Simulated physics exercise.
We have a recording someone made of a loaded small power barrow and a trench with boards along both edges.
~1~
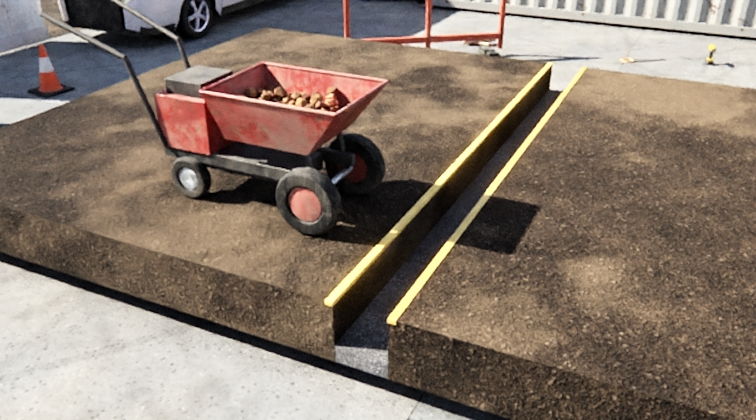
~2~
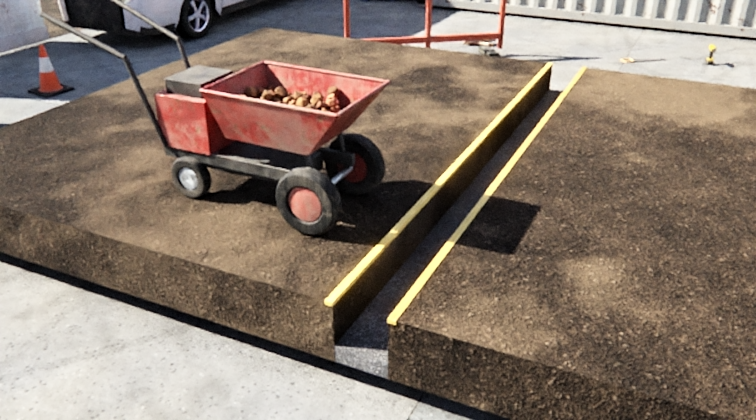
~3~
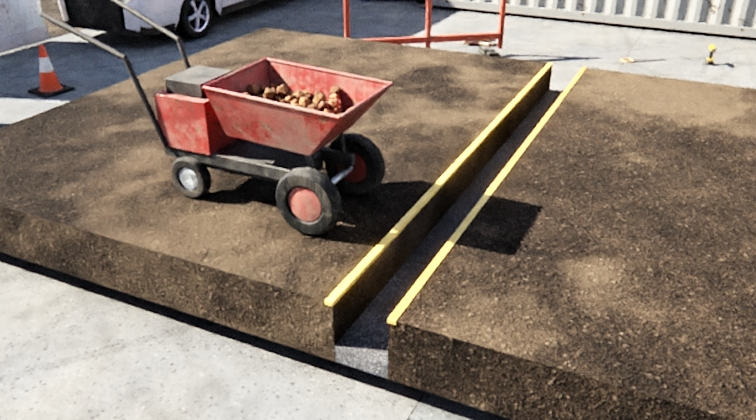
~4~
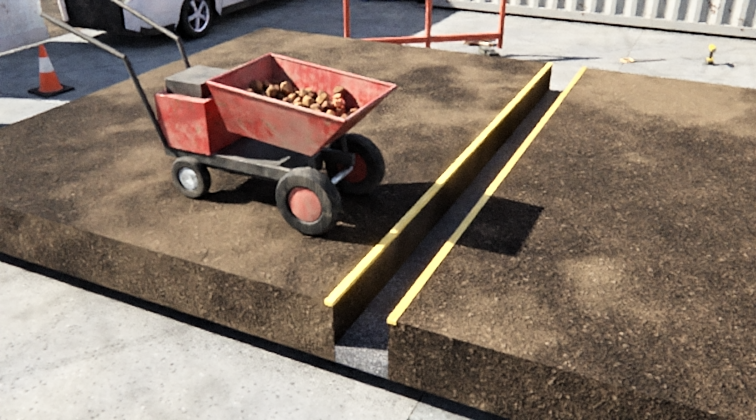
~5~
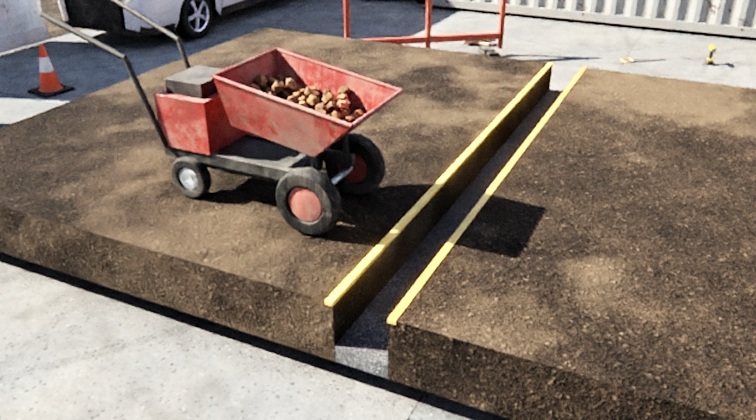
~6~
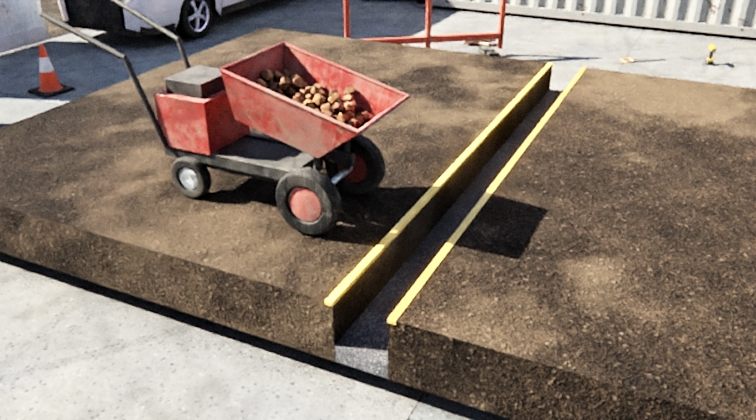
The red skip of a small barrow tilts slightly forward with its clods beside a trench.
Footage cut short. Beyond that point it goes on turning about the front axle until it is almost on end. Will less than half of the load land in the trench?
No, most of it does.
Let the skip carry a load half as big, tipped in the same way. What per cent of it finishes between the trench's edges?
About 90 per cent.
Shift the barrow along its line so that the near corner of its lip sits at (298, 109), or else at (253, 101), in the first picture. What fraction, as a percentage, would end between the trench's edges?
90 %, then 20 %.
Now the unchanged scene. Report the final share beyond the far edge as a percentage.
25 percent.
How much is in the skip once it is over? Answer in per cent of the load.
About 0 in a hundred.
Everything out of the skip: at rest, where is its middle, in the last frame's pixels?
Roughly at pixel (437, 261).
Soon, skip tipped steeply; all in the skip.
A while on, skip tipped right over; most in the skip; a small part in or heaped over the trench; a small part beyond it.
Towards the end, skip tipped right over; a stray few in the skip; about two thirds in or heaped over the trench; about a quarter beyond it.
Finally, skip tipped right over; most in or heaped over the trench; about a quarter beyond it.
